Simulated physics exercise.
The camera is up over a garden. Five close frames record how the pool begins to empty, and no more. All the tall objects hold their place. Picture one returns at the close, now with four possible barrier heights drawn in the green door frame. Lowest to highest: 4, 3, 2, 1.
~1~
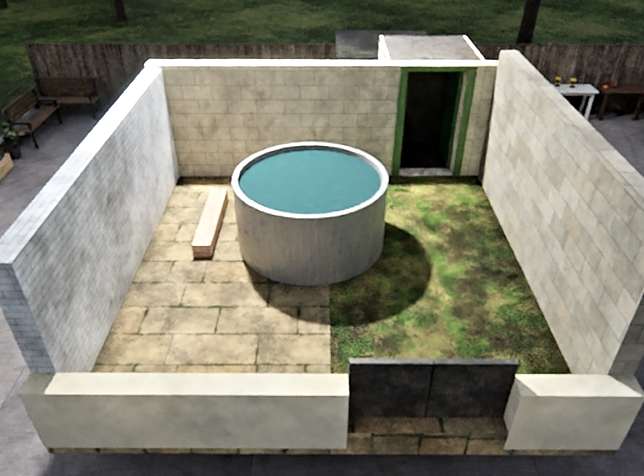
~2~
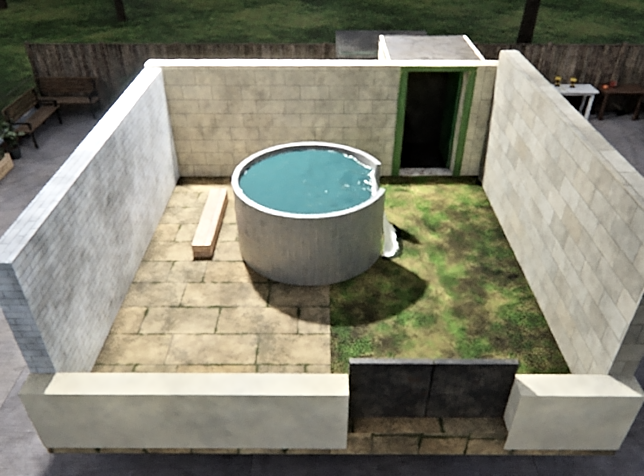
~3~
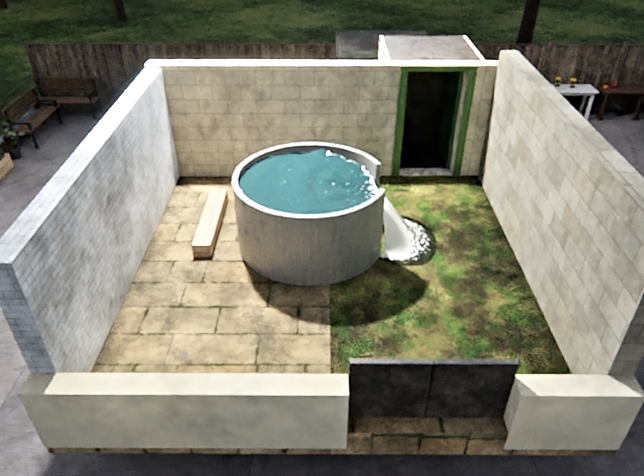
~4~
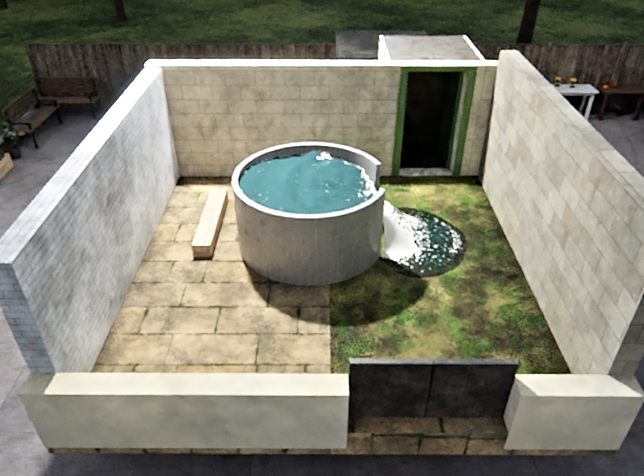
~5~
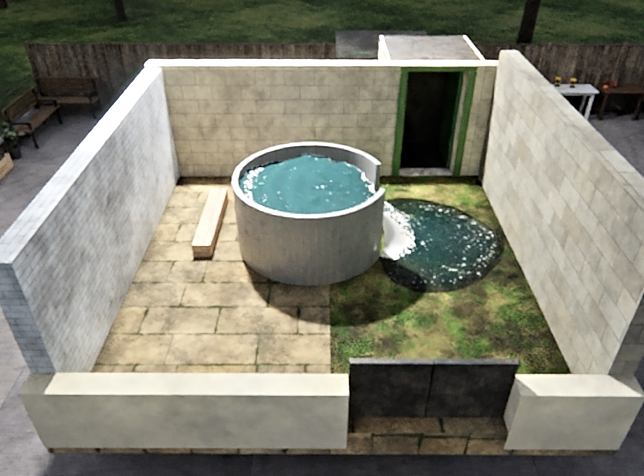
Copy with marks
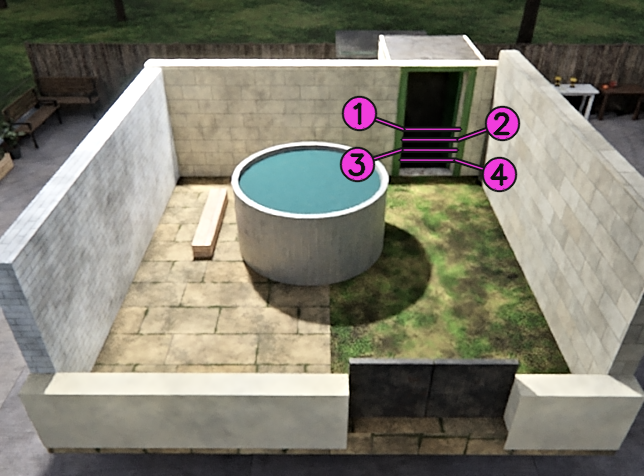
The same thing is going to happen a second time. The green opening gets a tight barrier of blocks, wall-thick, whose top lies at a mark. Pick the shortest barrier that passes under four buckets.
4.
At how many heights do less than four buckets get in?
All of them.
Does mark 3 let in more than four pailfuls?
No, that is safe.
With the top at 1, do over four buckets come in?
No.
On the marked copy, 1 at (431, 129); 2 at (430, 139); 3 at (429, 150); 4 at (427, 160); from the bottom up 4, 3, 2, 1.
If 1 is chosen, nothing gets over.
If 2 is chosen, nothing gets over.
If 3 is chosen, nothing gets over.
If 4 is chosen, a splash gets over, under a bucket.
